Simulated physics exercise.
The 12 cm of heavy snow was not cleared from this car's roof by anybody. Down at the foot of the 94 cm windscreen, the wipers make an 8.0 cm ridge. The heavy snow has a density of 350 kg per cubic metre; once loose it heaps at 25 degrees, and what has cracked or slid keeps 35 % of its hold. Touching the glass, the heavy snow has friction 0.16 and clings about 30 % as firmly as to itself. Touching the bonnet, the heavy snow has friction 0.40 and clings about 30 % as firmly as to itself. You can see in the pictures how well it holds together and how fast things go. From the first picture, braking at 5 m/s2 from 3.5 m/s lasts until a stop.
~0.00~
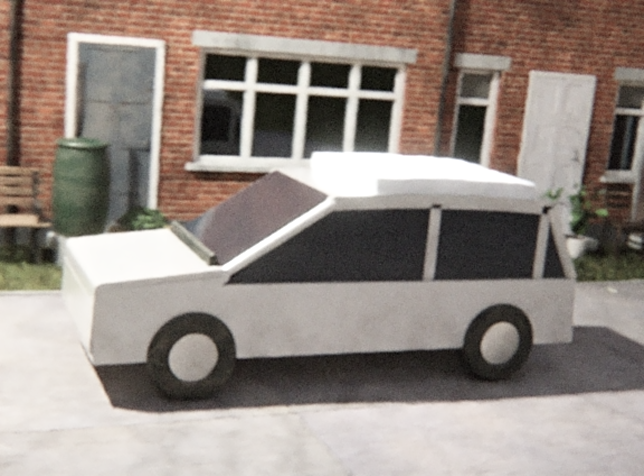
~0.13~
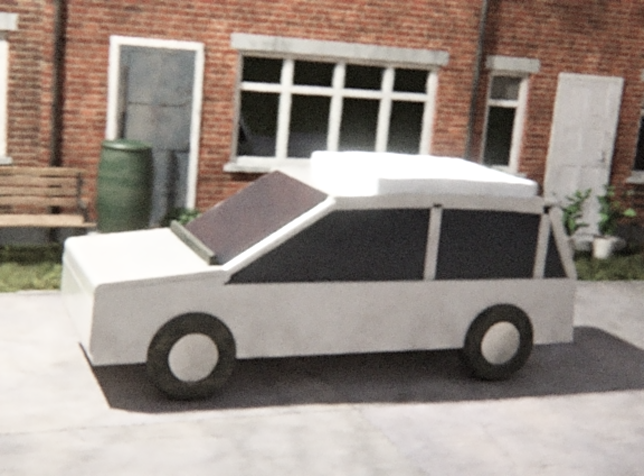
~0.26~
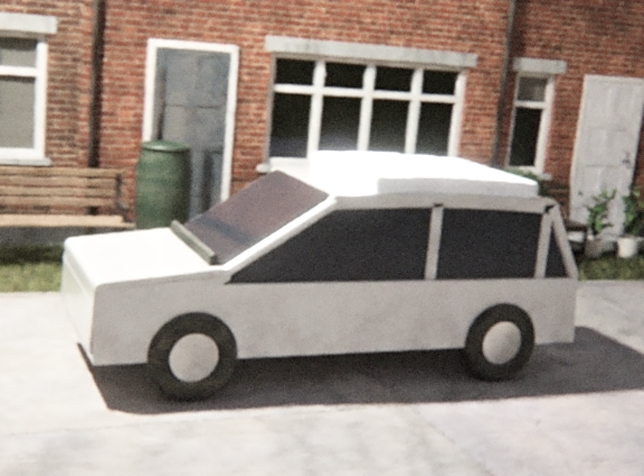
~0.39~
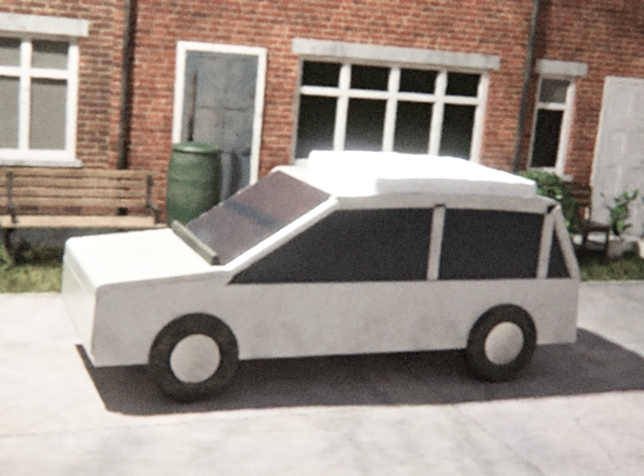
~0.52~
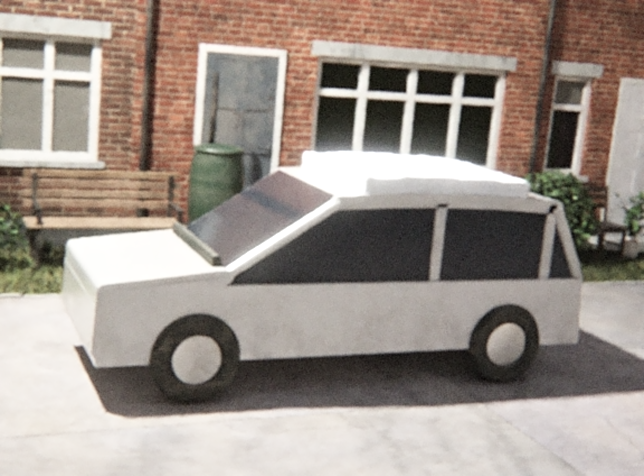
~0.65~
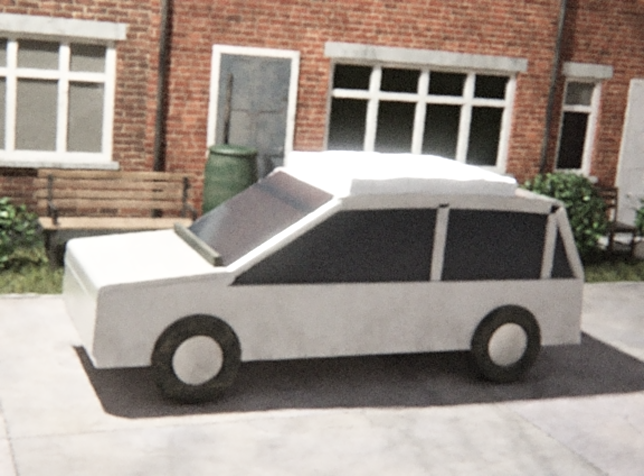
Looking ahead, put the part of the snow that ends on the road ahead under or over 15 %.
It should come out under 15 %.
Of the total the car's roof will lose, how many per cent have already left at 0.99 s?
Roughly 30 percent.
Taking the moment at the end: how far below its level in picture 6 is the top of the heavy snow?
Measured change: About 5 cm.
After 0.99 s, 68 % of the snow is on the roof, 32 % on the glass, none on the bonnet and none has gone off the nose.
After 1.39 s, 32 % of the snow is on the roof, 54 % on the glass, 15 % on the bonnet and none has gone off the nose.
After 1.80 s, 13 % of the snow is on the roof, 52 % on the glass, 34 % on the bonnet and none has gone off the nose.
After 2.20 s, 8 % of the snow is on the roof, 56 % on the glass, 35 % on the bonnet and none has gone off the nose.
After 2.70 s, at the end, 8 % of the snow is on the roof, 57 % on the glass, 35 % on the bonnet and none has gone off the nose.
